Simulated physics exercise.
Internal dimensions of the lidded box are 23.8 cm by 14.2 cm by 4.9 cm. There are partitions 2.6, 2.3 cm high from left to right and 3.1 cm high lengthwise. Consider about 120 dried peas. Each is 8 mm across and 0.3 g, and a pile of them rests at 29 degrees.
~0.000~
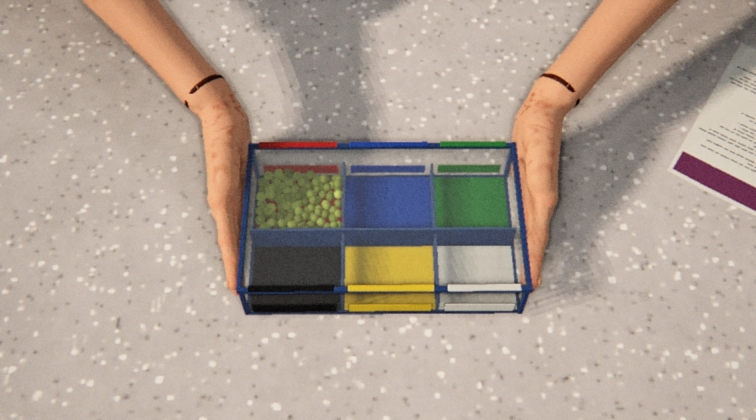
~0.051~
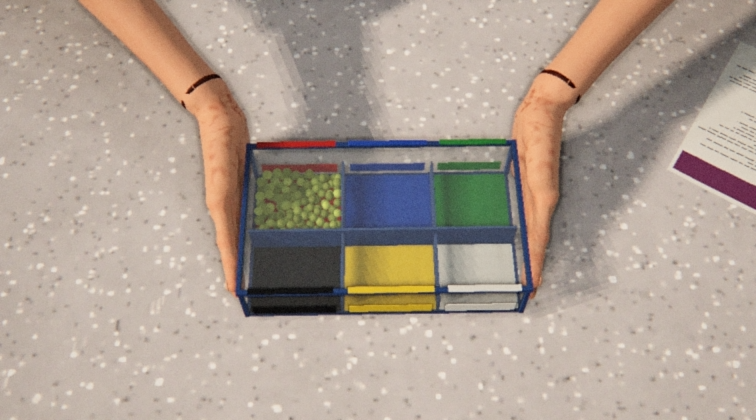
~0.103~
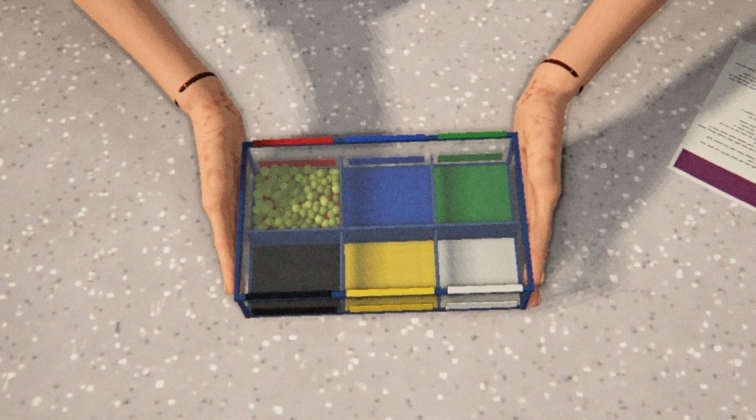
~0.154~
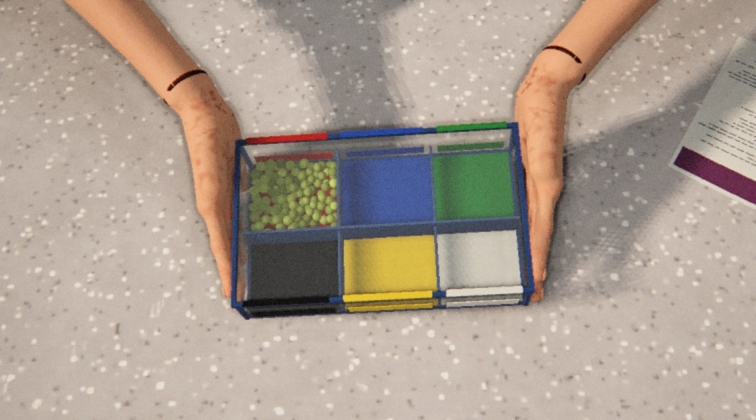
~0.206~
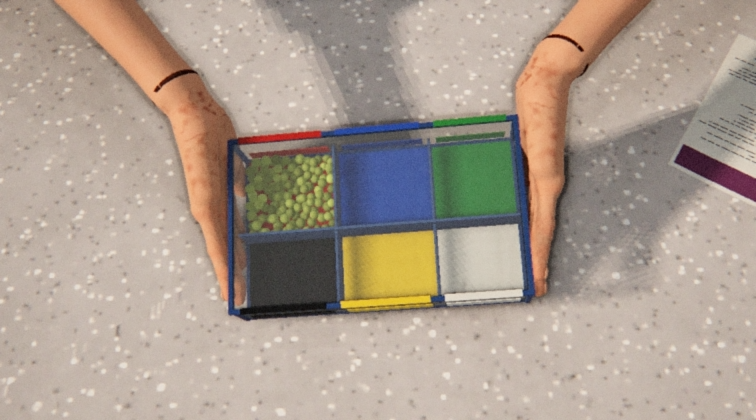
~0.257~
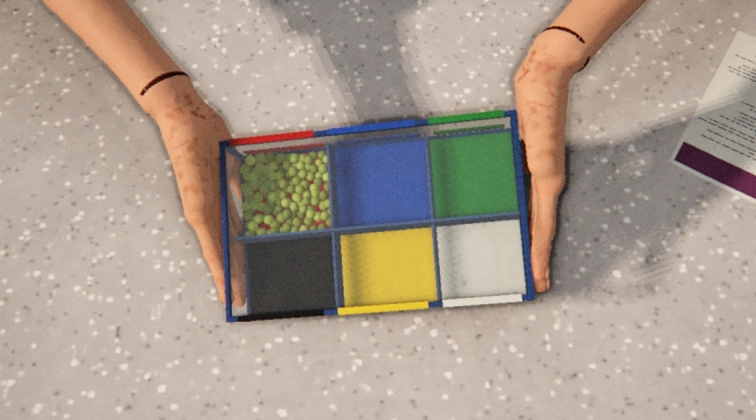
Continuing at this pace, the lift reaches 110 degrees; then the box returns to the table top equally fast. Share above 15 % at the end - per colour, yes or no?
Red compartment yes, blue compartment no, green compartment no, yellow compartment no, white compartment no, black compartment yes.
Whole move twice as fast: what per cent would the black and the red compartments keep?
Black 25 %; red 75 %.
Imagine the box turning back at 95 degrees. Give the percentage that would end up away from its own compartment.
About 55 per cent.
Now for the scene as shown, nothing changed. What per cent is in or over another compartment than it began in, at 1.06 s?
Around 40 in a hundred.
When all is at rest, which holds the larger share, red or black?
I'd say the black side has more in it.
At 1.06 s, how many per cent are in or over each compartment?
Red 60, blue 0, green 0, yellow 0, white 0, black 40.
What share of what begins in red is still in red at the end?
Some 40 per cent.
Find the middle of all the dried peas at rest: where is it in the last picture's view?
(280, 272).
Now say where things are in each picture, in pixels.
The first frame shows box tilt 0 degrees, front corners at (241, 288) and (527, 287); red 100 %.
The second frame shows box tilt 1 degrees, front corners at (241, 291) and (528, 287).
The third frame shows box tilt 5 degrees, front corners at (239, 296) and (529, 287), lowest corner left front.
The fourth frame shows box tilt 11 degrees, front corners at (236, 303) and (529, 288), lowest corner left front.
The fifth frame shows box tilt 18 degrees, front corners at (234, 310) and (529, 290), lowest corner left front.
The sixth frame shows box tilt 24 degrees, front corners at (231, 317) and (529, 295), lowest corner left front; red 100 %. Its pace works out near 120 degrees a second.
Then, at 1.06 s, tilt 109 degrees; red 60 %, black 40 %.
After 1.60 s, tilt 47 degrees; red 40 %, black 60 %.
Then, at 2.20 s, tilt 0 degrees; red 40 %, black 60 %.
In the end, at 2.6 s, red 40 %, blue 0 %, green 0 %, yellow 0 %, white 0 %, black 60 %.
